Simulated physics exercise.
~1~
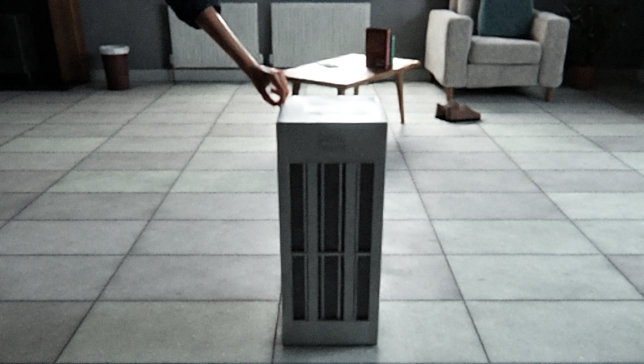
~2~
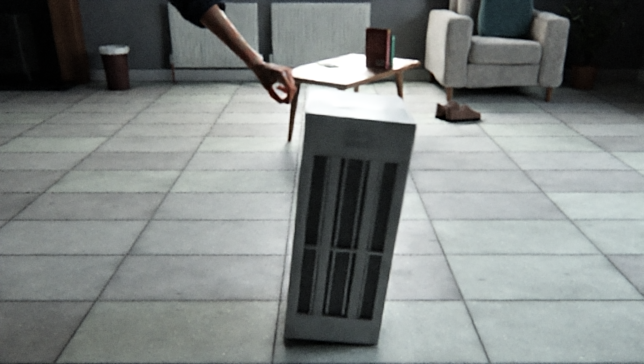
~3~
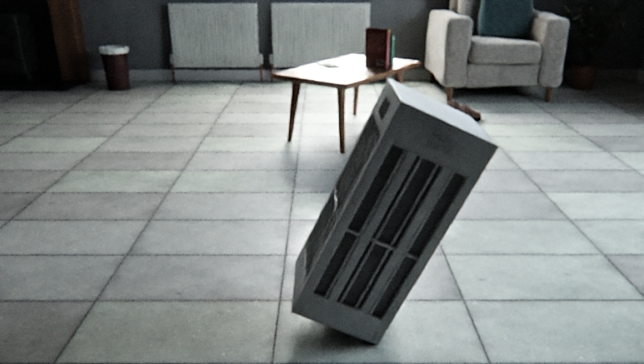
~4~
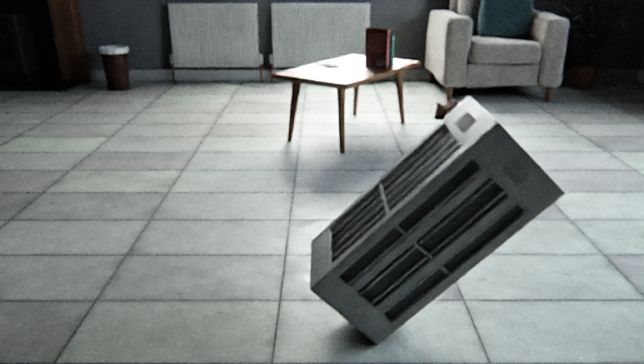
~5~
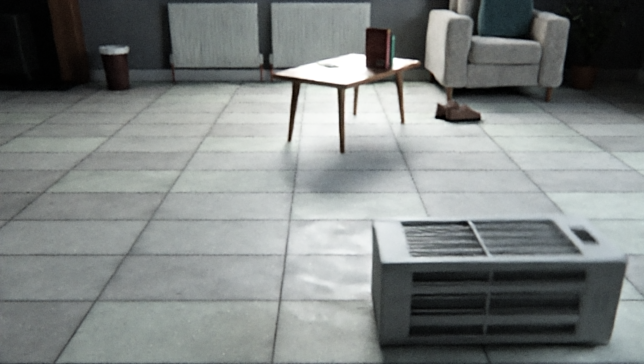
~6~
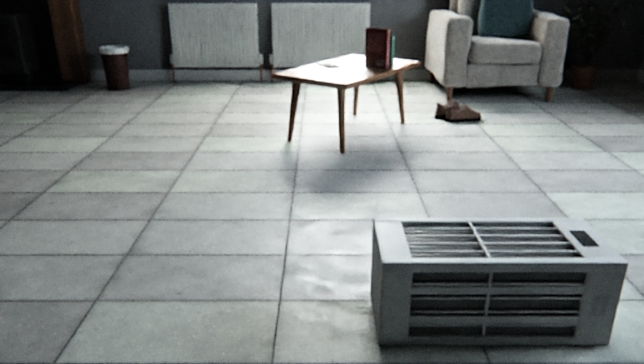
At first, a hand reaches in from the upper left and touches the top of a tall white crate with slatted sides, standing upright on a tiled floor before a small table and an armchair. The crate begins to tip to the right as the hand lets go and draws back. With the hand gone from view, it leans further, turning a little as it tilts. It keeps tipping steeply over its lower edge. Finally it topples onto its side at the lower right and lies still.
